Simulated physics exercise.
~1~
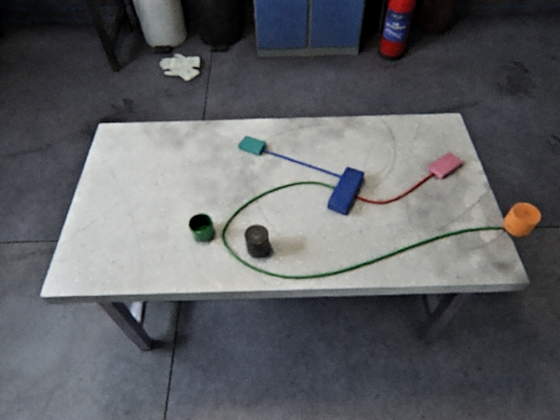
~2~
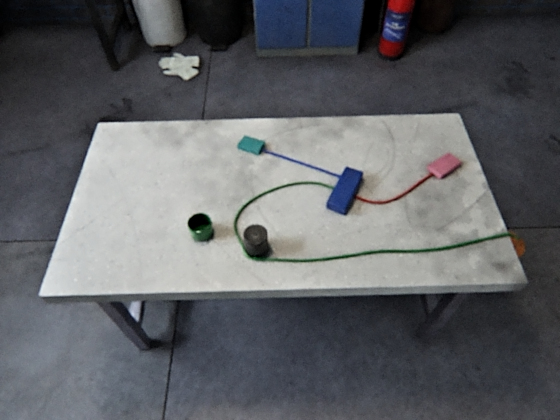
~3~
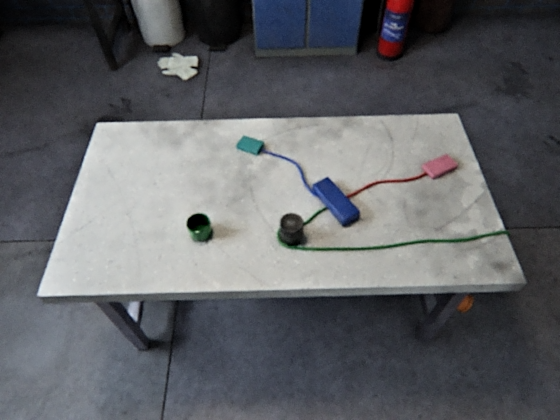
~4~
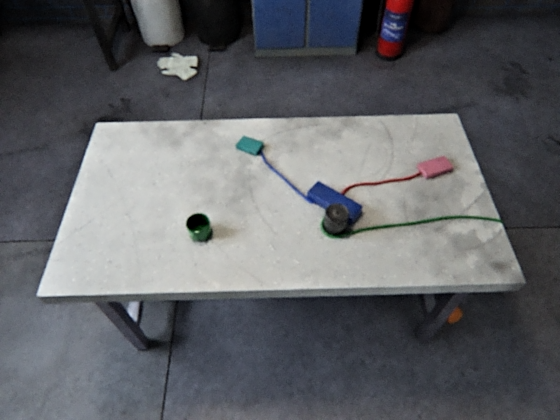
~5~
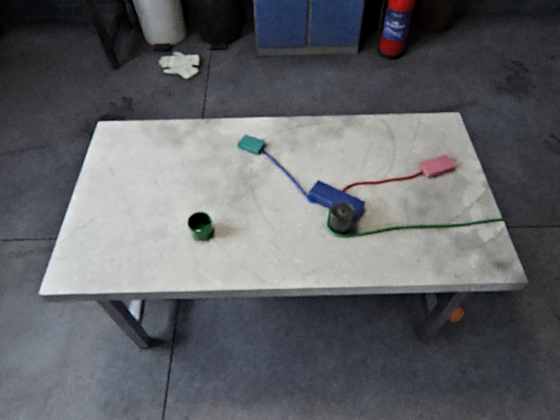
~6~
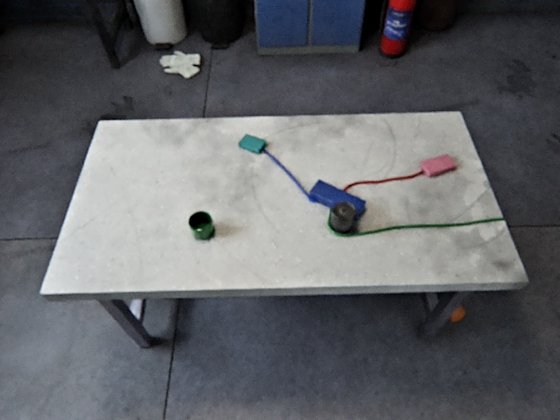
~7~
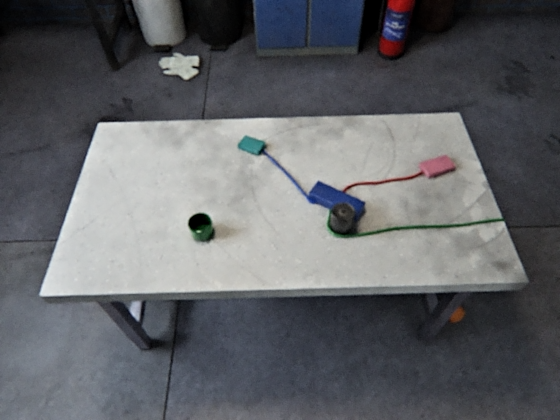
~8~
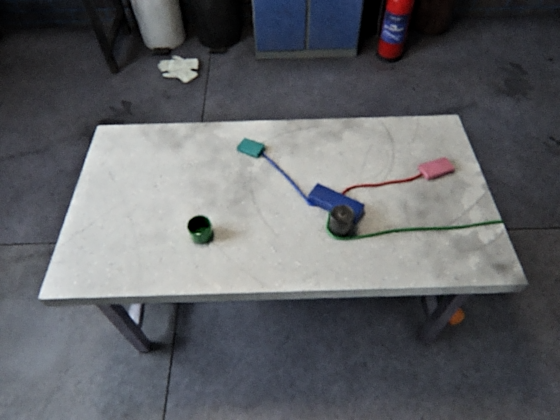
An orange speaker drops off the table's right edge, its green cable dragging a black tub right against the blue strip.
